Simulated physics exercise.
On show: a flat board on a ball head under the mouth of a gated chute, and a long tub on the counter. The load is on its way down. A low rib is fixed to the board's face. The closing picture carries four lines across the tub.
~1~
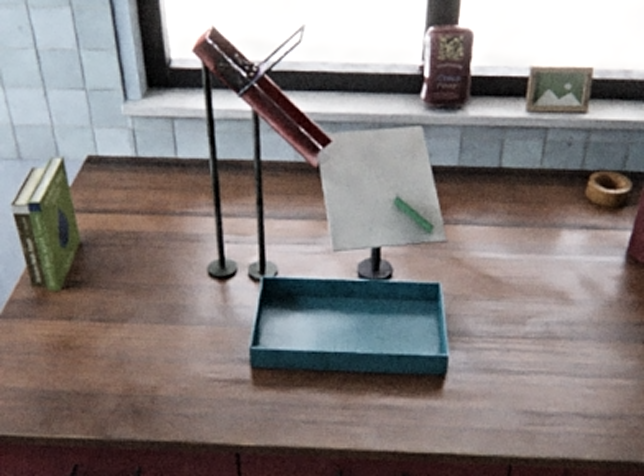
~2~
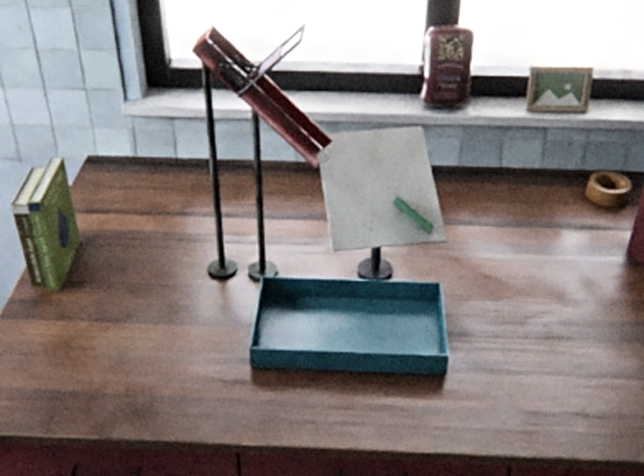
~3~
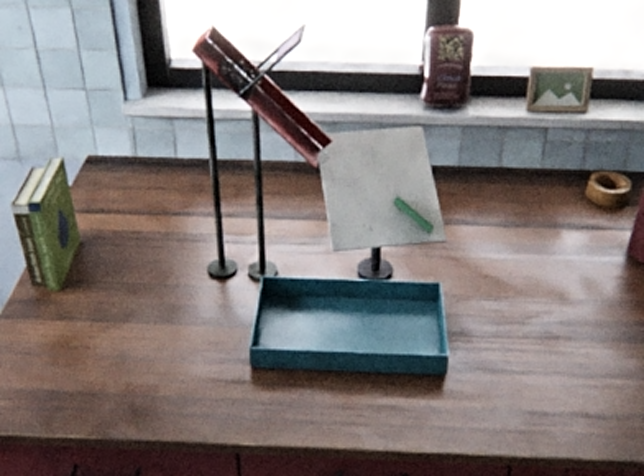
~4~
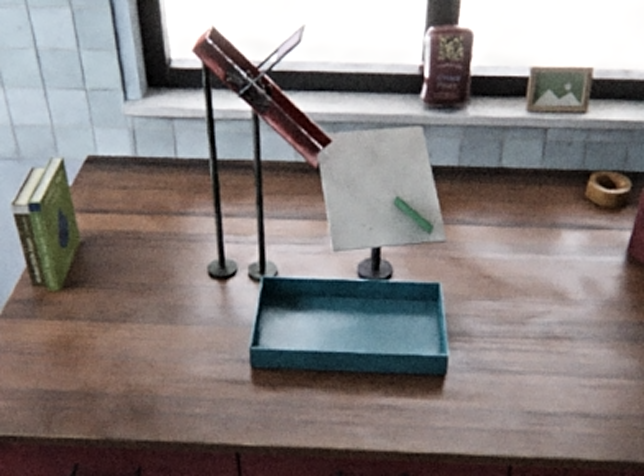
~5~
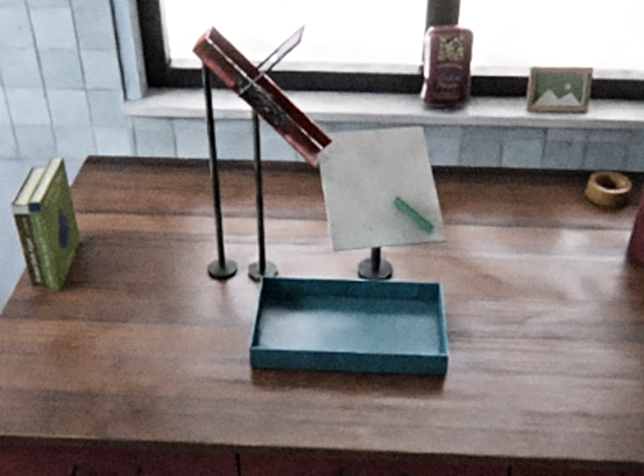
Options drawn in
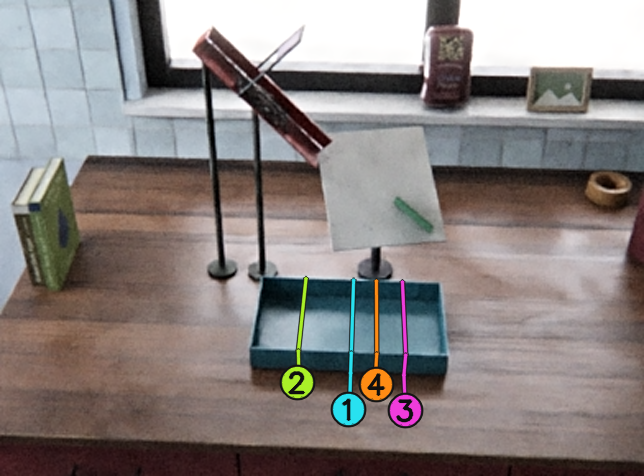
A broad brown wooden counter stands before a pale blue tiled wall and a bright window, seen from slightly above by a camera that stays still. A dark red chute on thin black posts slopes down rightward to a tilted grey board with a green strip, behind an empty teal tub, with a green book at left. A small dark load slides a short way down the chute, while everything else stays still.
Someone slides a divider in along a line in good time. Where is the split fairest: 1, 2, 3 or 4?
The answer is line 3.
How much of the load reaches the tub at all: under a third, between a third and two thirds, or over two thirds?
Over two thirds.
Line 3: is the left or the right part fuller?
Right.
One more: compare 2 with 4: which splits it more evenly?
Here it is line 4.
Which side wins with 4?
Right.
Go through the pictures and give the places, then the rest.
The first frame shows load behind the gate near (239, 69), flat chocolate drops; lip of the chute near (318, 160), sloping fairly steeply.
The second frame shows middle of the board near (379, 186), tilted fairly steeply; middle of its low edge near (390, 245); of its high edge near (369, 130).
The third frame shows front corners of the tub near (250, 348) and (448, 355), empty; front of the load near (253, 92).
The fourth frame shows middle of the load near (252, 86); its front near (267, 105), close to a quarter of the way to the lip; rib from (397, 196) to (433, 227).
The fifth frame shows middle of the load near (264, 101); its front near (287, 131), close to half of the way to the lip.
On the marked copy, line 1 crosses the front rim at (351, 352); line 2 crosses the front rim at (298, 350); line 3 crosses the front rim at (405, 354); line 4 crosses the front rim at (376, 353).
With 1, of what is caught, only a few on the left of the divider, all but a few on the right.
With 2, of what is caught, none at all on the left of the divider, the whole lot on the right.
With 3, of what is caught, close to a third on the left of the divider, close to two thirds on the right.
With 4, of what is caught, a small share on the left of the divider, the bulk on the right.
